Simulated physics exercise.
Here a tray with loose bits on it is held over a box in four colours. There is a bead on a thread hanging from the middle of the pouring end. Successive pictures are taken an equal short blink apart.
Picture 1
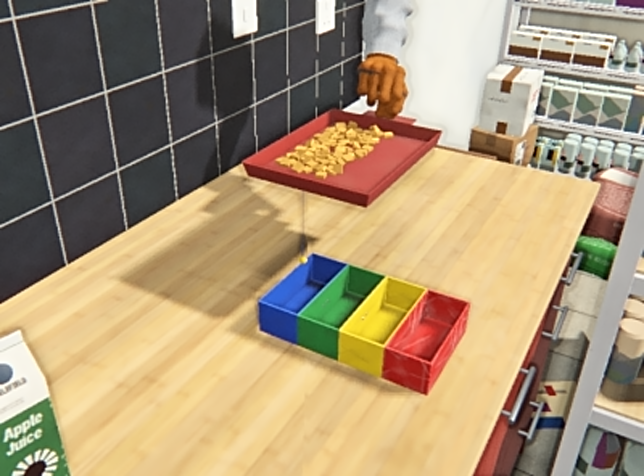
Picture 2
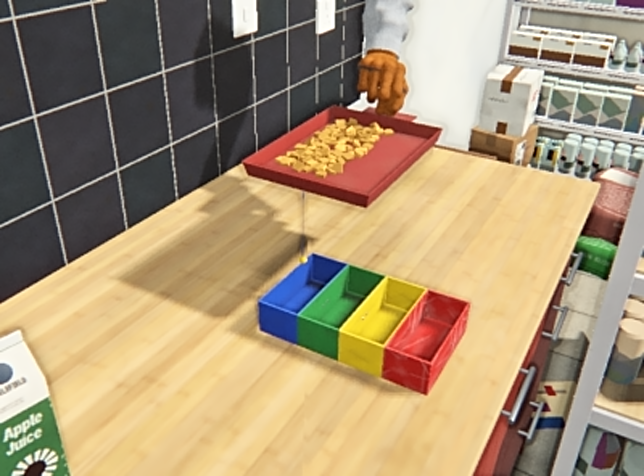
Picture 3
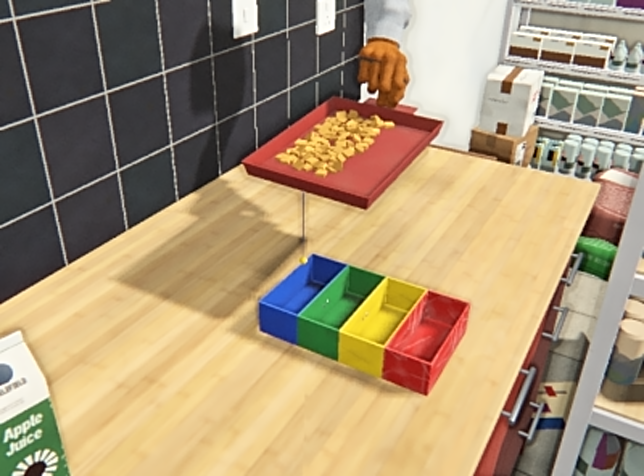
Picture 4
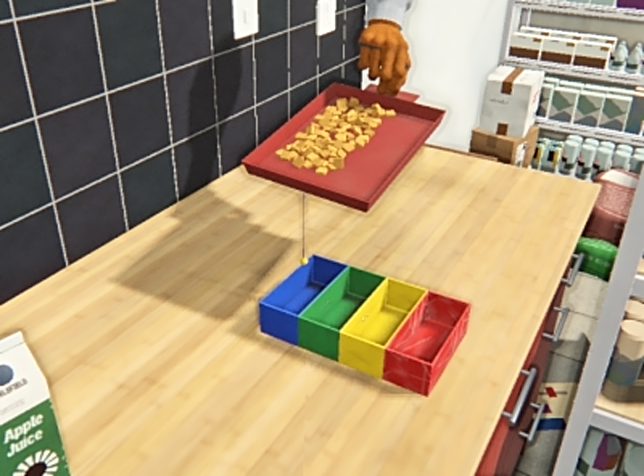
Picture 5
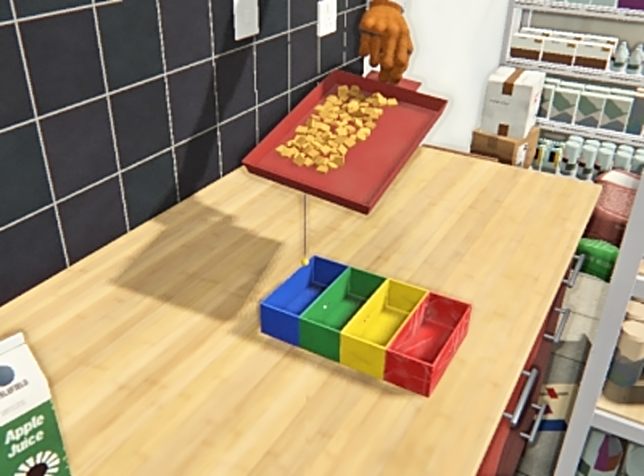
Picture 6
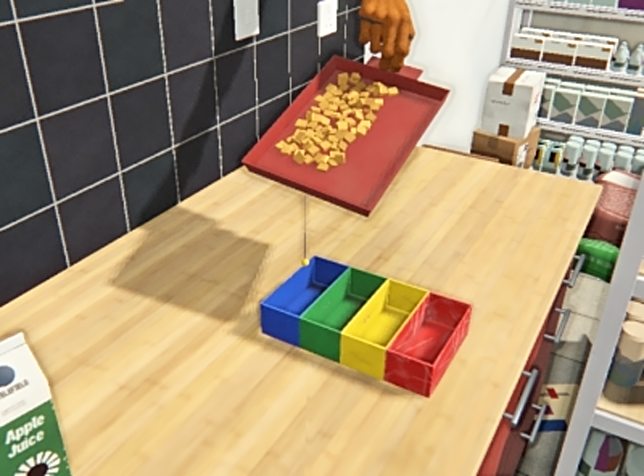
A brown-gloved hand at the far end of a red tray heaped with golden cereal pieces raises that end, slowly, then more clearly, so the tray slopes toward the viewer, its near right corner lowest. Seen from above, a pale wooden counter runs beside black tiles, with shelves beyond. Below the tray sit a hanging bead and a blue, green, yellow and red box, a juice carton at left.
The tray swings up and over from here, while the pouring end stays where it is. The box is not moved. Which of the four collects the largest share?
The green one.
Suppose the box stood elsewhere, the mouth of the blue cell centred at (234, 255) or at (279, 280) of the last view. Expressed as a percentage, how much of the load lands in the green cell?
Approximately 0 percent, followed by approximately 40 percent.
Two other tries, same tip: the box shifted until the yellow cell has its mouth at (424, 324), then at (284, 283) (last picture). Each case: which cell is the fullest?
Run one gives the cell in blue; run two gives the red cell.
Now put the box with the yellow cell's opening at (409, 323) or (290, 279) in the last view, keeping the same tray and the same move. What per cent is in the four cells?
The first yields 80 per cent and the second 60 per cent.
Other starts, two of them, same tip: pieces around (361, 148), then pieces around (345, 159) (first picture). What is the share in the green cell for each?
The first start yields 70 per cent, the second 70 per cent.
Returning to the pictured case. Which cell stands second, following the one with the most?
Next in line is that blue cell.
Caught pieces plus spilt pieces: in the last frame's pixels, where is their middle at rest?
I'd place the middle at about (337, 324).
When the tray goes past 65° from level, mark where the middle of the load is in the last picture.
In the last view, the load is centred close to (330, 178).
Just after the last frame, tray tipped steeply; every one on the tray.
A moment on, tray tipped past a quarter turn; roughly a third on the tray; roughly a quarter in the green cell; about a tenth in the blue cell; about a tenth in the yellow cell; about a tenth falling or outside the box.
Further on, tray tipped past a quarter turn; roughly two thirds in the green cell; roughly a third in the blue cell; about a tenth in the yellow cell; just a few falling or outside the box.
When it is over, tray tipped past a quarter turn; roughly two thirds in the green cell; roughly a third in the blue cell; about a tenth in the yellow cell; not one in the red cell; just a few outside the box.
